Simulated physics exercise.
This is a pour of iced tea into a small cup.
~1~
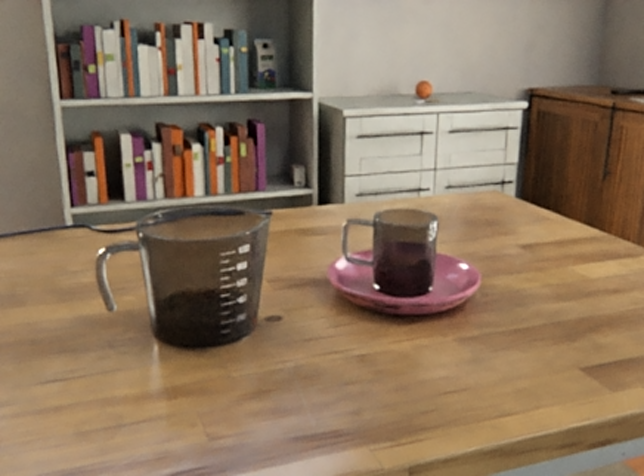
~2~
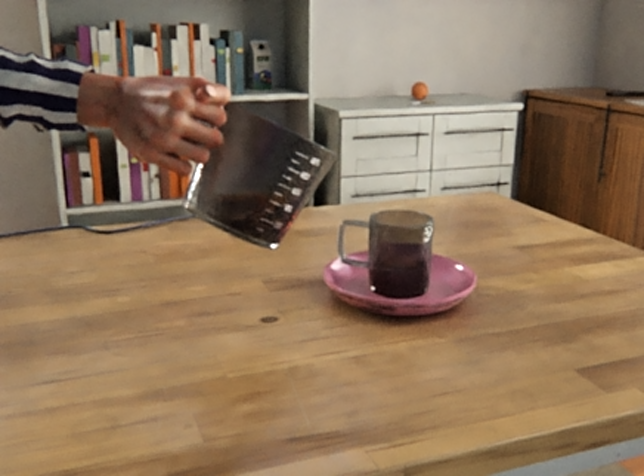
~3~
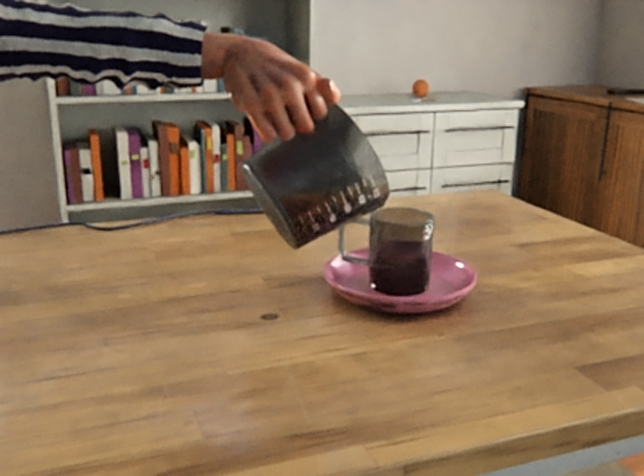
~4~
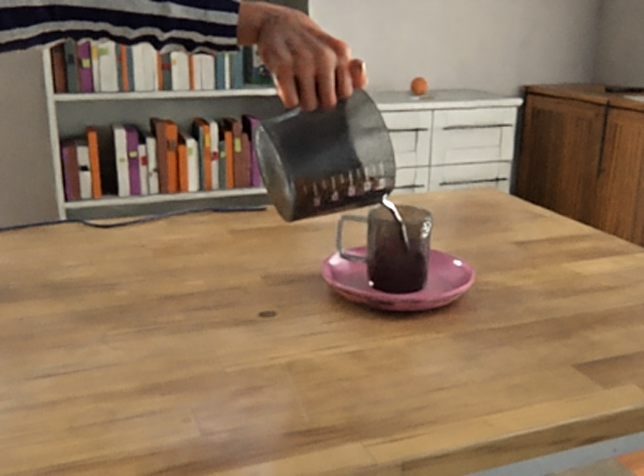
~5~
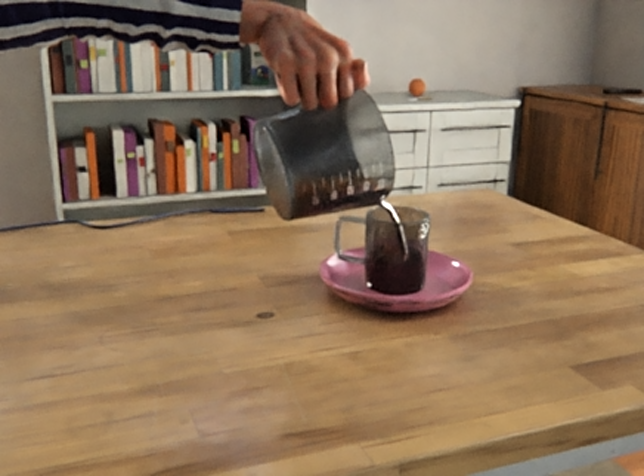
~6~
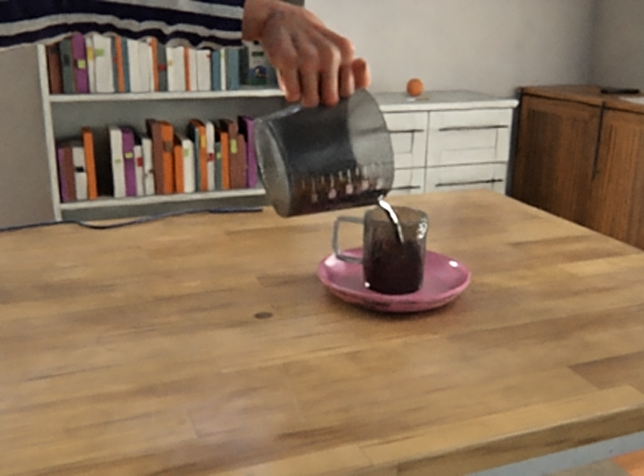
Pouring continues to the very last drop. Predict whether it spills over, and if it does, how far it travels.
It does not spill.
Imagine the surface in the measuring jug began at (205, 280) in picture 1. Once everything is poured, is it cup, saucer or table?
Outcome: Overflow to saucer only.
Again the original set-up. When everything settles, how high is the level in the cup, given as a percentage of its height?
75 in a hundred.
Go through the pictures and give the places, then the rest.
At the start; measuring jug (202, 272) nearly empty; cup (404, 250) about a quarter full; saucer (440, 303) dry, in the first picture.
A hand has the measuring jug; measuring jug (256, 174) tipped 30° with all of its load; cup about a quarter full, surface at (399, 268), in the second picture.
The measuring jug is tipped; measuring jug (315, 177) tipped 60° with all of its load; cup (401, 248) about a quarter full, in the third picture.
The stream is running; measuring jug (324, 157) tipped 75° with nearly all of its load; cup about a third full, surface at (398, 258), in the fourth picture.
The stream is running; measuring jug (323, 157) tipped 75° with about three quarters of its load; cup (396, 247) about a third full, in the fifth picture.
The stream is running; measuring jug (323, 155) tipped 80° with about two thirds of its load; cup about half full, surface at (394, 253); saucer (430, 300) dry, in the sixth picture.
Shortly, the cup is about two thirds full; the saucer is dry.
Then, the cup is about three quarters full; the saucer is dry.
At the finish, the cup is about three quarters full; the saucer is dry.
